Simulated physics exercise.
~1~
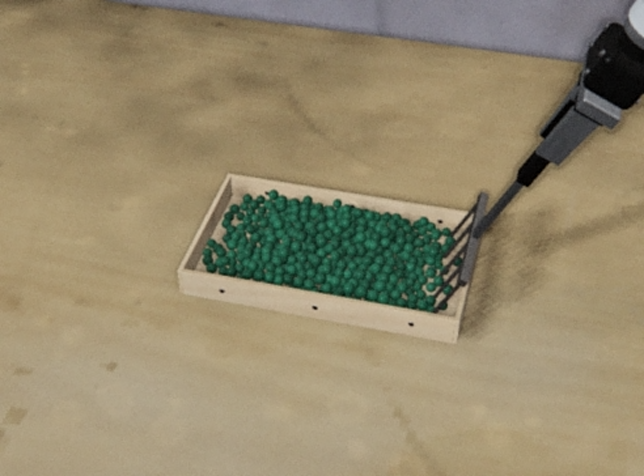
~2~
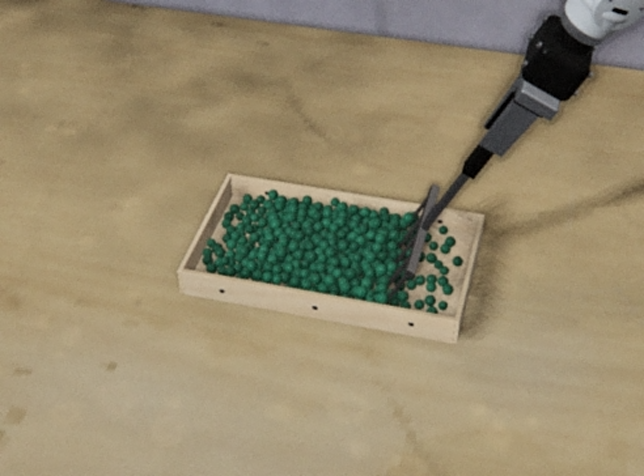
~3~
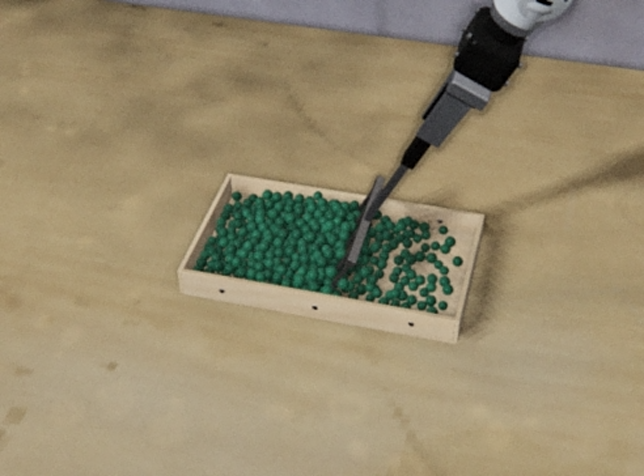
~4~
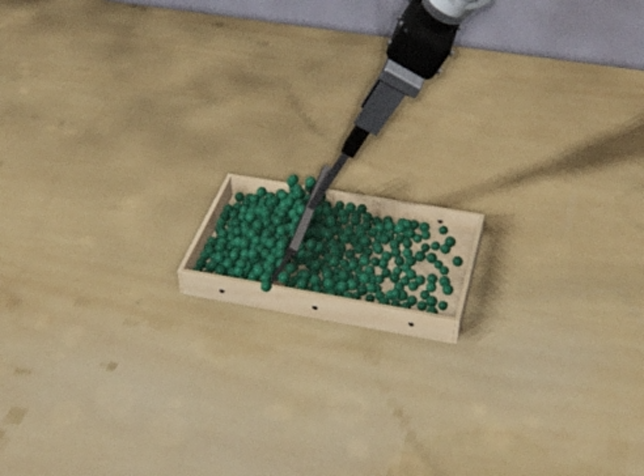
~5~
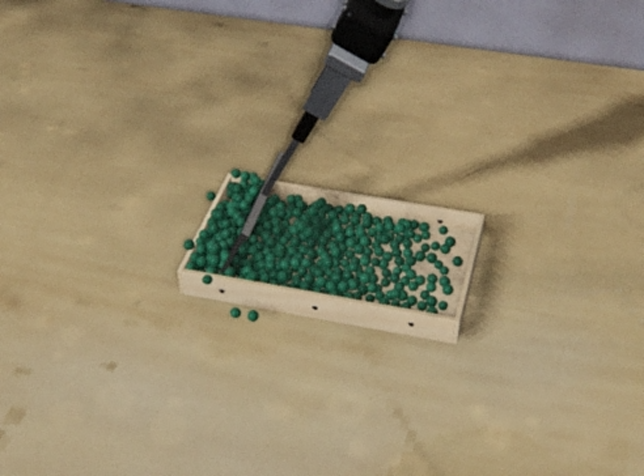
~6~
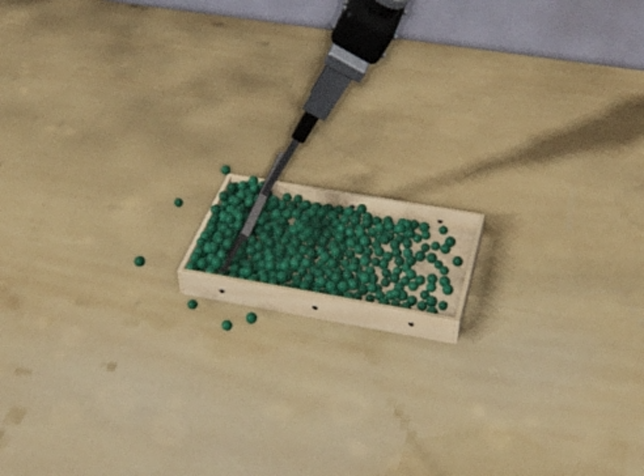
A robot arm drags a rake left through green beads, spilling a few, then stops.
